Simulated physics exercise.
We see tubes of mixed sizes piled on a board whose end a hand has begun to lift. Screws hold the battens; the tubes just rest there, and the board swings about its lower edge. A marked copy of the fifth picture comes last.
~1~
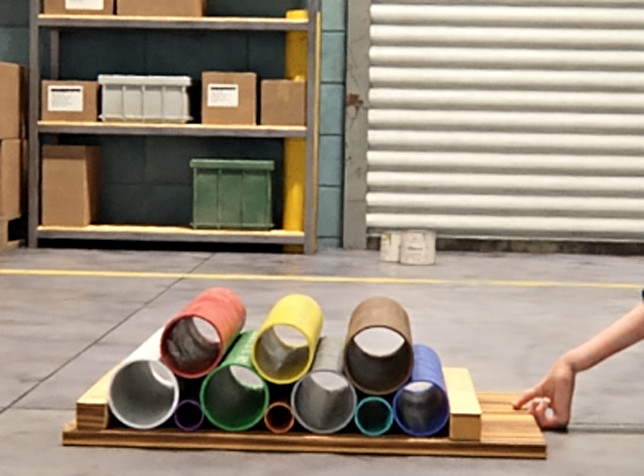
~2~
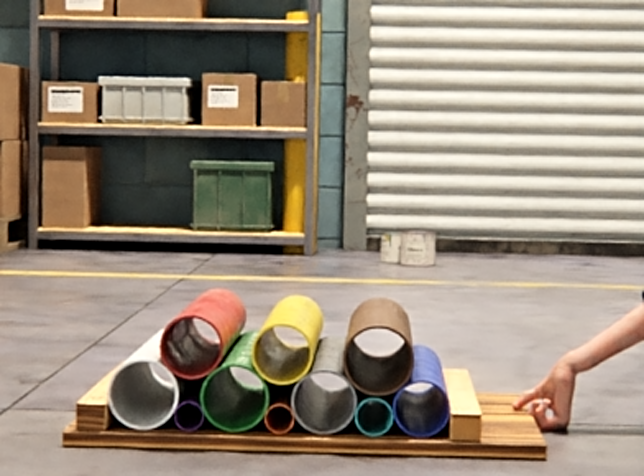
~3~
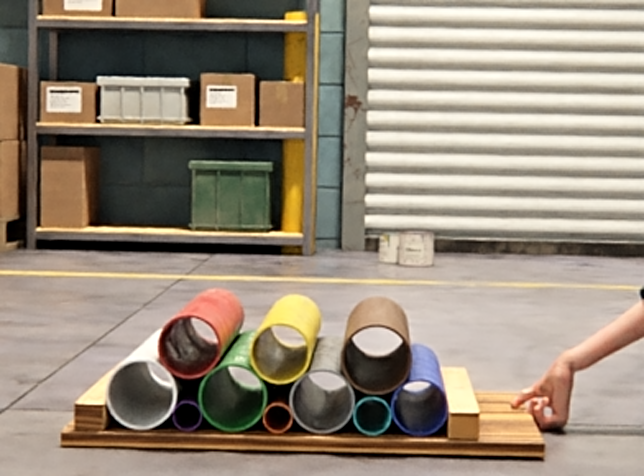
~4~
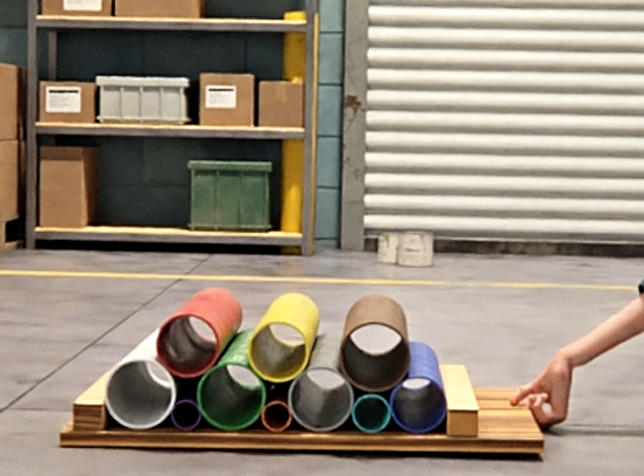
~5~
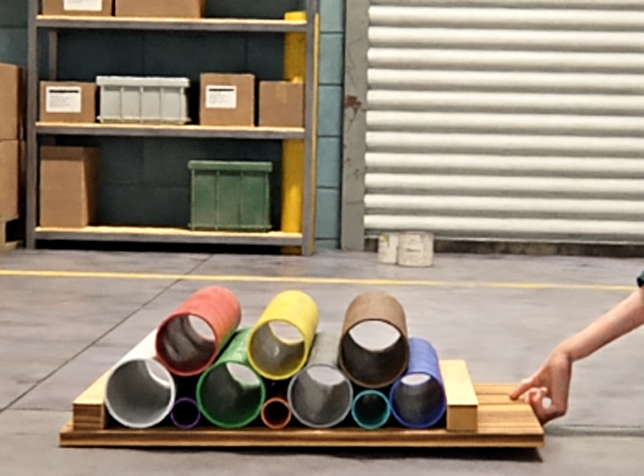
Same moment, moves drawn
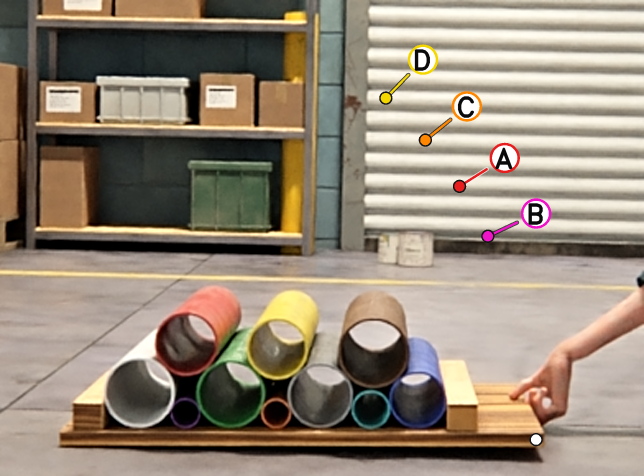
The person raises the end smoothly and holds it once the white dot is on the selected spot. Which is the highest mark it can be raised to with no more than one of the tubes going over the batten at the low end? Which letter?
The answer is mark C.
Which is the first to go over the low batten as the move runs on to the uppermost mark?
It is the red one.
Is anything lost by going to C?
No, at C.
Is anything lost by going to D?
At D: Yes.
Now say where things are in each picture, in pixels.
In the first picture, board (310, 404); white tube (143, 393); purple tube (189, 415).
In the second picture, purple tube (189, 416); green tube (235, 398).
In the third picture, board (309, 404); turquoise tube (373, 416); blue tube (420, 407); grey tube (322, 401).
In the fourth picture, board (308, 402); white tube (140, 393); purple tube (186, 414).
In the fifth picture, board (307, 399); white tube (139, 392); purple tube (186, 413).
On the copy, A at (459, 186); B at (488, 237); C at (425, 140); D at (386, 98); the white dot at (536, 440).
On C. First, board at 21°.
Then, board at 40°.
Finally, board at 40°, none over the low batten.
By contrast, A none over the low batten; B none over the low batten; D six over the low batten.
